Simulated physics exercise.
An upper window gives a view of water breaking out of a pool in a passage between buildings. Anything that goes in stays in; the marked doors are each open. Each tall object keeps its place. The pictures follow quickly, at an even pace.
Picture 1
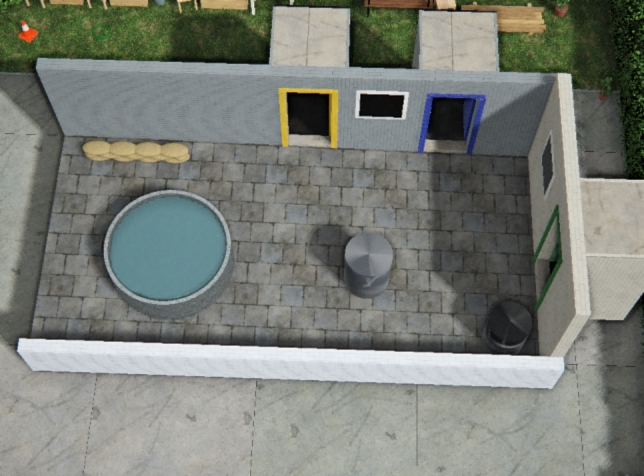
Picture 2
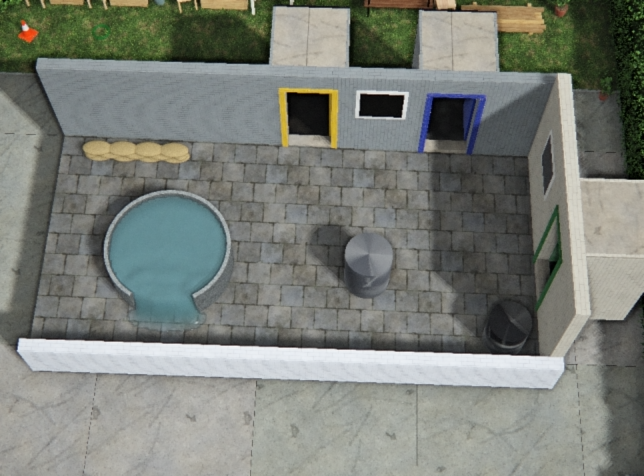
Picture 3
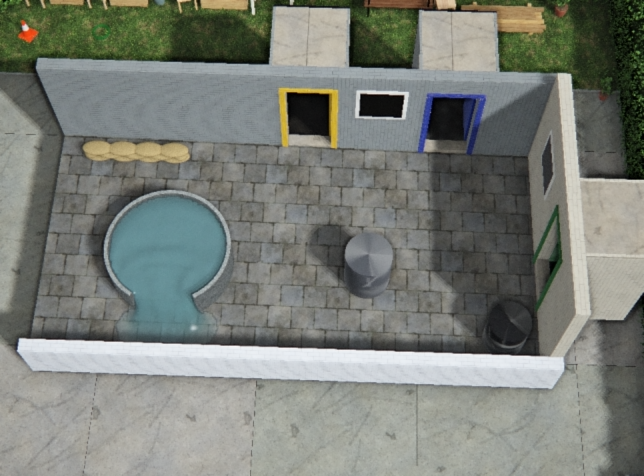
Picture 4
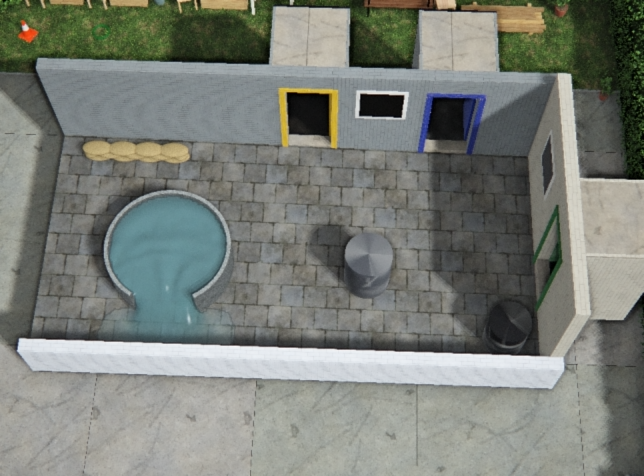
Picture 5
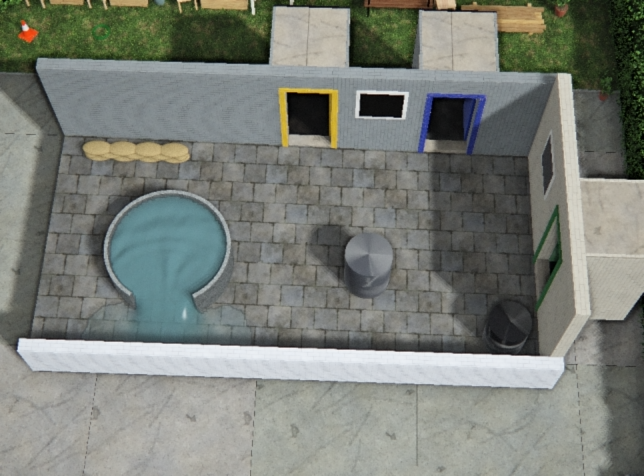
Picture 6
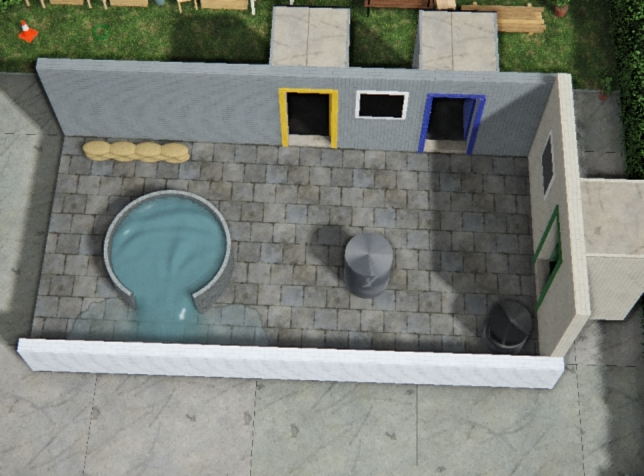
Blue-green water fills a round, grey-rimmed pool at the left of a grey paved yard, seen from high above by a still camera. Behind it stand tan sacks and a grey wall with yellow and blue doorframes, with metal drums at the centre and right and a white wall in front. The pool's near side opens, and water pours through the gap, spreading thinly both ways along the white wall.
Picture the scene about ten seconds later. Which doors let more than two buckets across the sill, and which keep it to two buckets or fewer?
The blue door will allow in no excess. The yellow door will allow in no excess. The green door will allow in no excess.
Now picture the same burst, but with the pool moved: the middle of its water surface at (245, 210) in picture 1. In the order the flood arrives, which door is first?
The green door.
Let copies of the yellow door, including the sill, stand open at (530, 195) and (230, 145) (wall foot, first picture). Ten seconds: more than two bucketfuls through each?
Lab note - first crosses the line, second stays short of the line.
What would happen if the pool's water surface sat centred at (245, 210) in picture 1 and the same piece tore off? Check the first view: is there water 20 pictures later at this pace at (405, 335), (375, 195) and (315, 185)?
First spot gets drenched, second spot stays unwetted, third spot stays unwetted.
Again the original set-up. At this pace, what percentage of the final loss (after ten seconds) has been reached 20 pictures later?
Estimated share: Close to 55 %.
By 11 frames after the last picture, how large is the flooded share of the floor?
About 30 percent.
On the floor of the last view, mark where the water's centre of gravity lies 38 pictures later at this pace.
Point: (307, 273).
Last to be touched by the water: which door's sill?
My answer is the one in yellow.
A moment on, water covers 15 % of the floor; the blue door not reached, the yellow door not reached, the green door not reached.
Next, water covers 30 % of the floor; the blue door not reached, the yellow door not reached, the green door not reached.
Then, water covers 50 % of the floor; the blue door not reached, the yellow door not reached, the green door wet at the sill, nothing in.
Later, water covers 60 % of the floor; the blue door wet at the sill, nothing in, the yellow door wet at the sill, nothing in, the green door wet at the sill, nothing in.
In the end, water covers 65 % of the floor; the blue door under two buckets in, the yellow door wet at the sill, nothing in, the green door wet at the sill, nothing in.
